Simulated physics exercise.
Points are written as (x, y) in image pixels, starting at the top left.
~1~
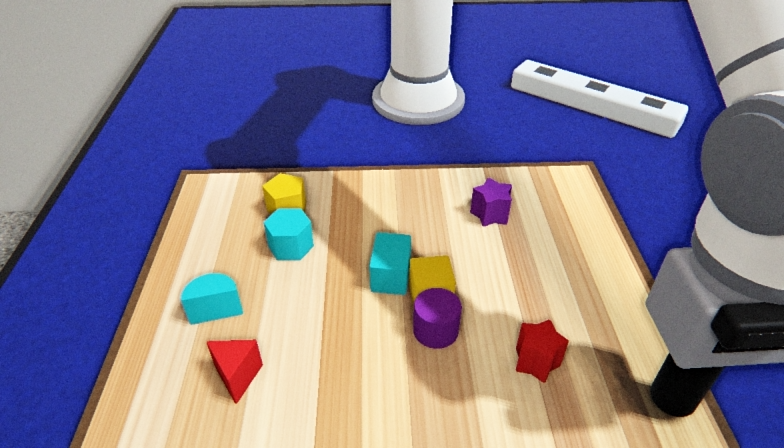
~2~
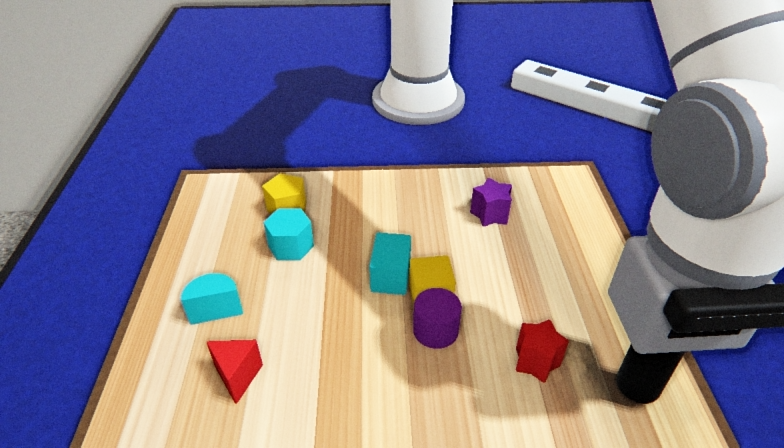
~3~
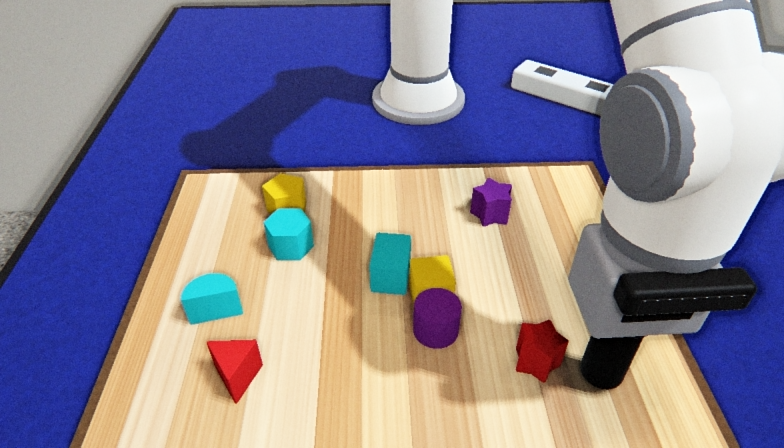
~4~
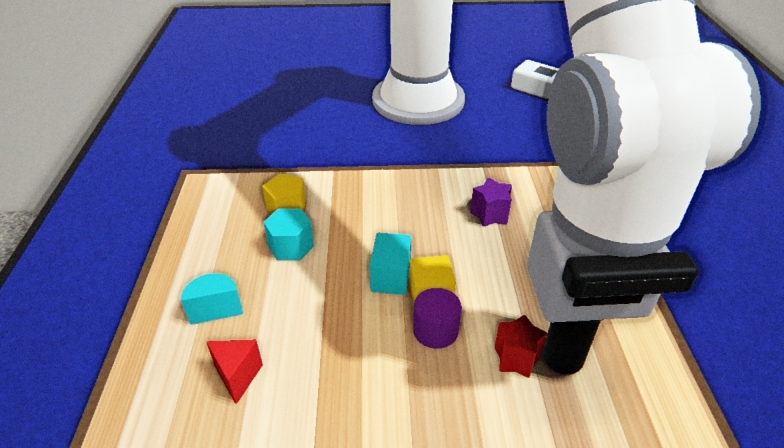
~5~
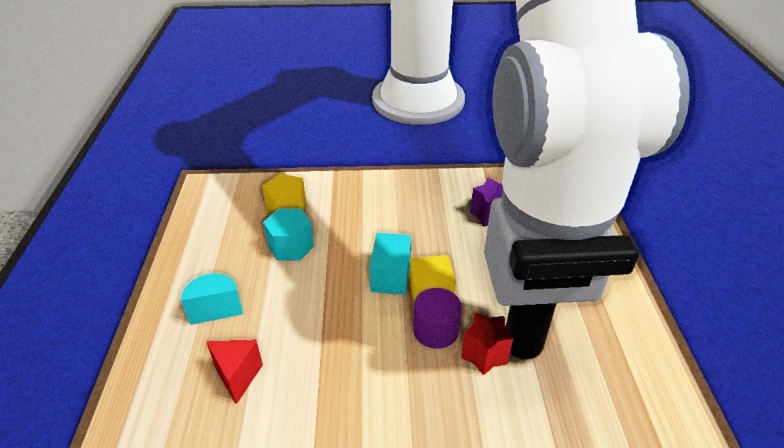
A white robot arm moved left across a wooden board scattered with colored blocks, and its black tip pushed the red star-shaped block left, close to the purple round one, while the other blocks stayed put.
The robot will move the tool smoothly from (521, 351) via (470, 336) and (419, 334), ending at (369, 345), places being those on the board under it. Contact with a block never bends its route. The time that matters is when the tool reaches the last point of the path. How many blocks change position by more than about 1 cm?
My forecast: 2.
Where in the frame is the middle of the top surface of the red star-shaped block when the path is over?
I predict (429, 341).
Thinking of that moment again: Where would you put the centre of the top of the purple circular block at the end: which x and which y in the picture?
Around (339, 295).
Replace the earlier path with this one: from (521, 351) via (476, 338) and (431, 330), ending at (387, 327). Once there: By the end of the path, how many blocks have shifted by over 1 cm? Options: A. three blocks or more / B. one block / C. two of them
The answer is C.
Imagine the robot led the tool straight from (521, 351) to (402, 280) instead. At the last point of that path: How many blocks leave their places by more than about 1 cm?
Here I'd predict at least three blocks moving more than 1 cm.
On the path given first. One third of the way, tool (470, 329); purple circular block (420, 304); red star-shaped block (449, 333), turned 40° anticlockwise.
Two thirds of the way, tool (419, 327); purple circular block (377, 300); red star-shaped block (430, 340), turned 90° anticlockwise.
At the end, tool (368, 338); yellow square block in place; purple circular block (339, 295); red star-shaped block (429, 341), turned 95° anticlockwise.
